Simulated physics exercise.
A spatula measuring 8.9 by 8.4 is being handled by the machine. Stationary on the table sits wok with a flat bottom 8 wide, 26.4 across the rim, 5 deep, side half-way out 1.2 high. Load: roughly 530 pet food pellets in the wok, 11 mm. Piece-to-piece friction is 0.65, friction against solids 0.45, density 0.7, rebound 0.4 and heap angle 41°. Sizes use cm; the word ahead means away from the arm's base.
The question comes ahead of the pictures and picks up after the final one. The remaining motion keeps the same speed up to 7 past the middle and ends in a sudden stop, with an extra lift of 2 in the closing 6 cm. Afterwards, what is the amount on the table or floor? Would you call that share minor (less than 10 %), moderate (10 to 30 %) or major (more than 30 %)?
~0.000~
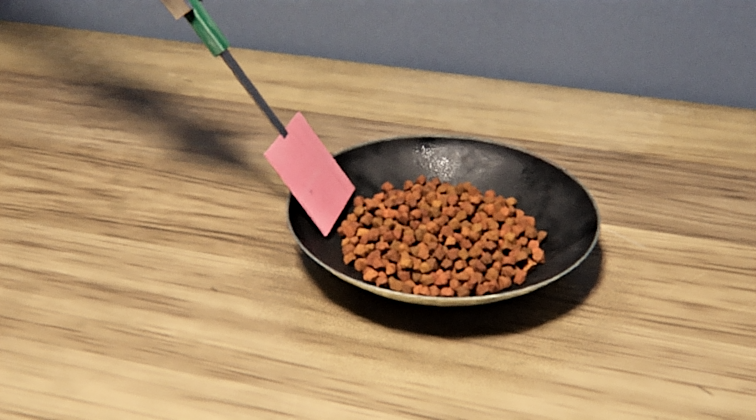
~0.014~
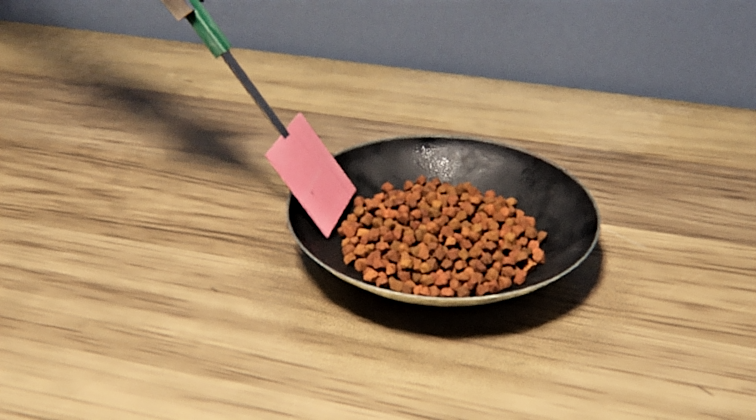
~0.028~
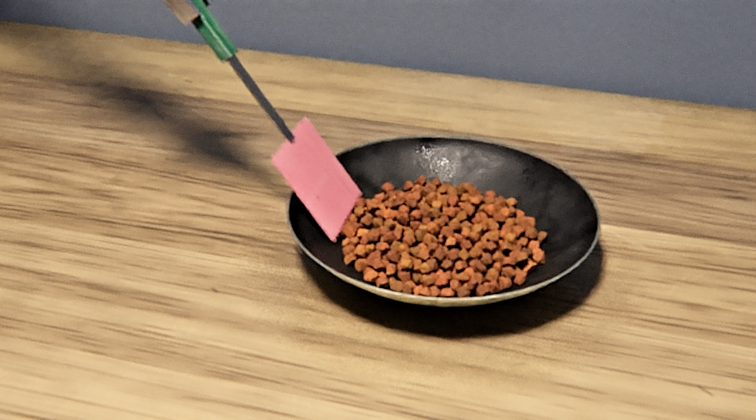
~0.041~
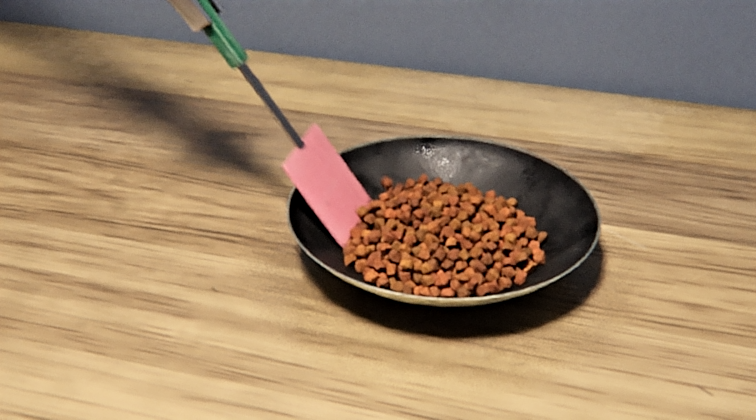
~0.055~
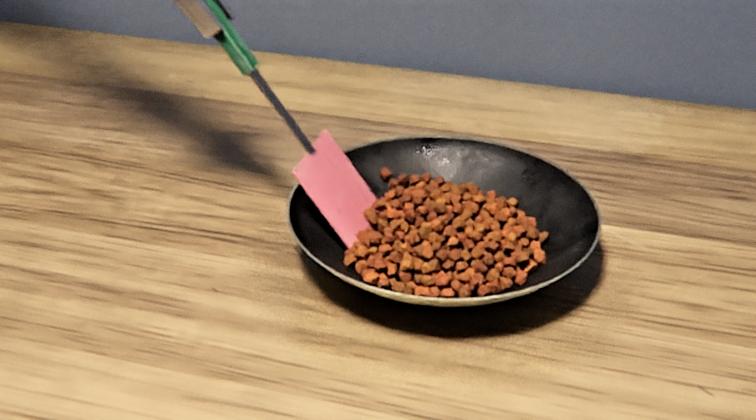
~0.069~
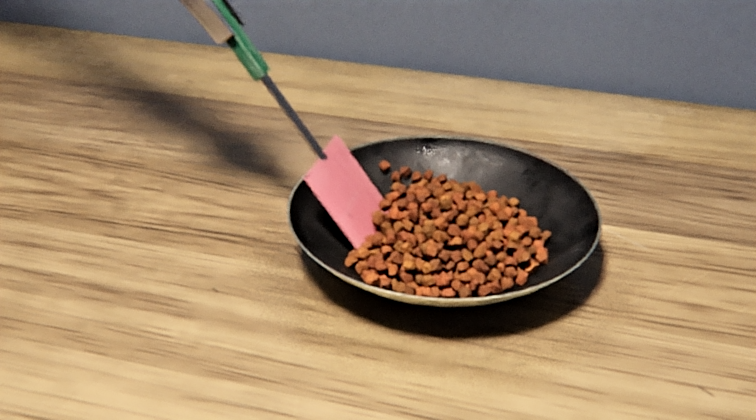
I would call it moderate.
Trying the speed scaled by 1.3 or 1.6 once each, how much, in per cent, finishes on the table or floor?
Close to 30 and 45 percent respectively.
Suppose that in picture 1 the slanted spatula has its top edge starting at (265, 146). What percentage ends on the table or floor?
20 percent or so.
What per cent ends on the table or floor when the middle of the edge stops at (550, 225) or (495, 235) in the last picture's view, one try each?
Estimates, in order: 40 % and 5 %.
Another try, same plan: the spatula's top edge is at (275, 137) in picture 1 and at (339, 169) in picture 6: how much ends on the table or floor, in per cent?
My guess would be close to 40 per cent.
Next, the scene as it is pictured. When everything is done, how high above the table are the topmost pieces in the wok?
It reaches around 7.0 cm.
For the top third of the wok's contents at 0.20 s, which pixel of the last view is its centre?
Centre: Approx. (532, 222) in the last view.
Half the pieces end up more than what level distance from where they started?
It comes out at about 7 cm.
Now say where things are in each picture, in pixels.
The spatula top edge at (282, 132), sloping 54°; upper third of the load around (441, 226), from x 345 to 540, top at y 180; 533 in the wok, in the first picture.
The spatula top edge at (283, 133), sloping 54°; upper third of the load around (441, 226), from x 345 to 540, top at y 180, in the second picture.
The spatula top edge at (289, 137), sloping 54°; upper third of the load around (441, 226), from x 345 to 540, top at y 180, in the third picture.
The spatula top edge at (299, 144), sloping 54°; upper third of the load around (440, 225), from x 350 to 540, top at y 180, in the fourth picture.
The spatula top edge at (310, 150), sloping 54°; upper third of the load around (440, 224), from x 350 to 545, top at y 175, in the fifth picture.
The spatula top edge at (321, 156), sloping 54°; upper third of the load around (443, 223), from x 345 to 545, top at y 165; 533 in the wok, in the sixth picture.
After 0.13 s, sloping 54°, highest piece 8 above the table; 533 in the wok.
After 0.20 s, sloping 54°, highest piece 15 above the table; 531 in the wok, 2 on the blade or in flight.
After 0.43 s, sloping 54°, highest piece 7 above the table; 426 in the wok, 100 on the table or floor, 7 on the blade or in flight.
After 1.48 s, sloping 54°, highest piece 7 above the table; 424 in the wok, 109 on the table or floor.
In the end, 424 in the wok, 109 on the table or floor. That is 20 % on the table or floor.
